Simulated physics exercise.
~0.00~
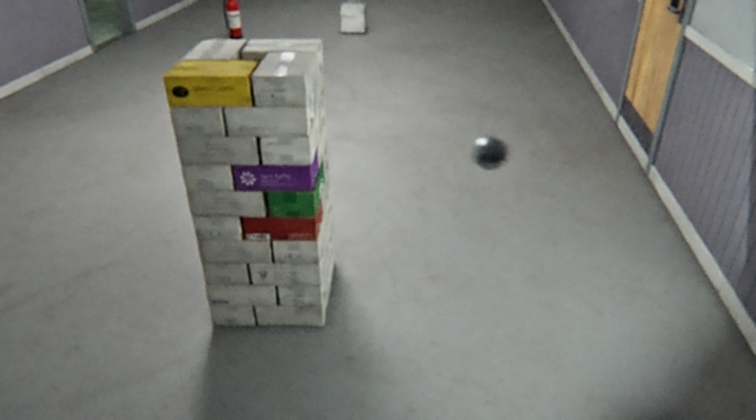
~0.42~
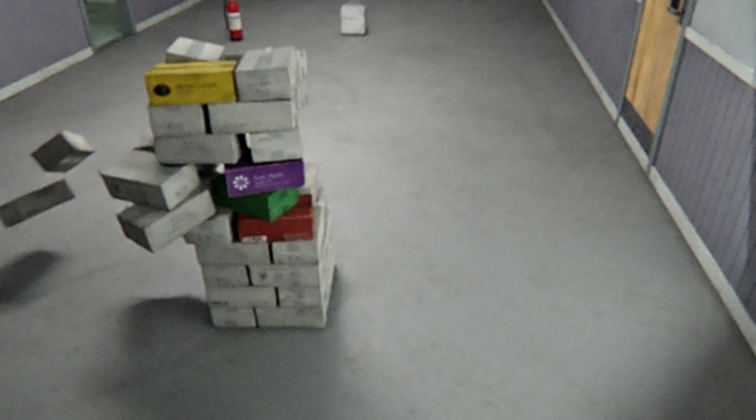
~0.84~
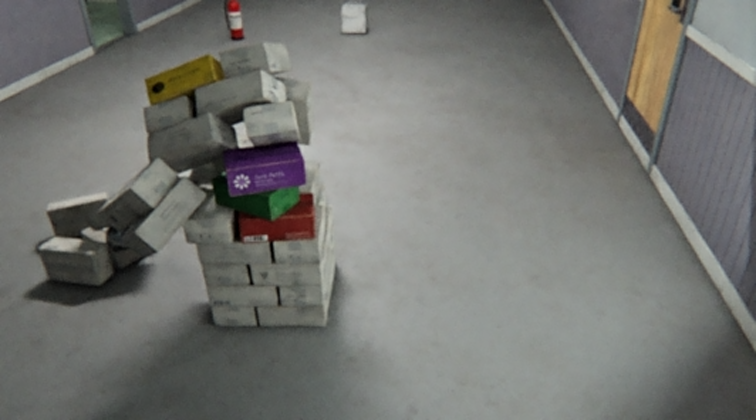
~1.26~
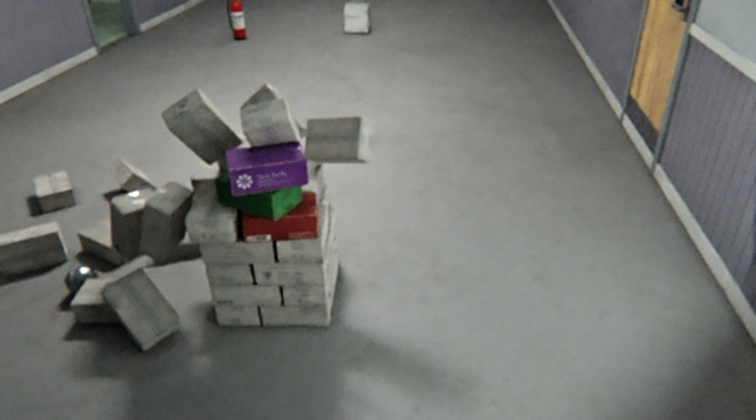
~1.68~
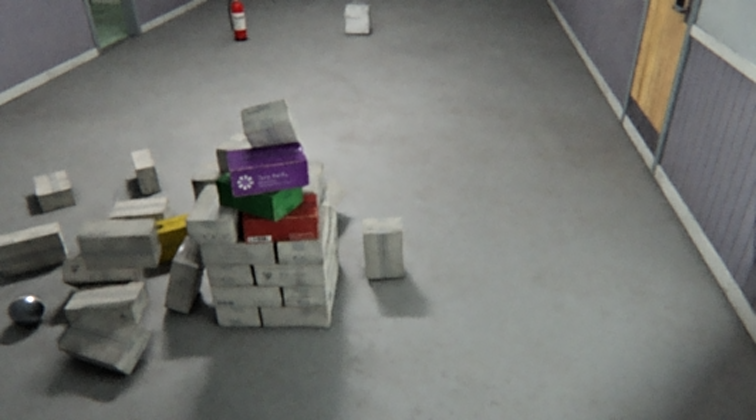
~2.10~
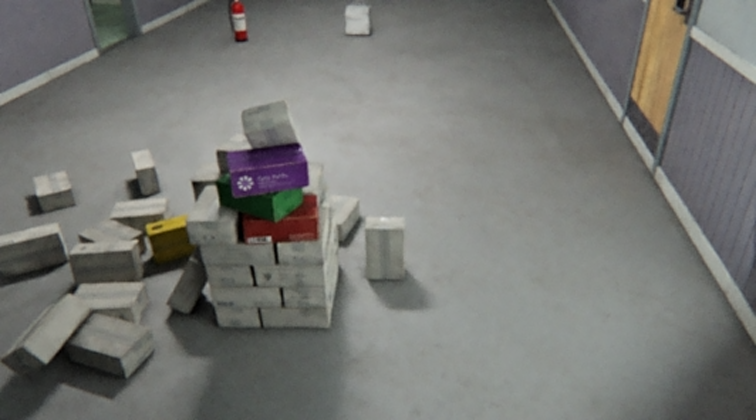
In a grey-floored corridor with purple walls, a tall tower of mostly white boxes stands while a shiny steel ball flies in from the right. The ball strikes the tower, and boxes burst out from its left side as the upper layers shift left. The top then sags and breaks apart, the yellow box tipping and dropping out of sight among the falling boxes. More boxes tumble to the floor, one landing upright on the right, while the ball rolls away left. The lower stack remains standing, with the red, green and purple boxes still up and one white box perched above them.
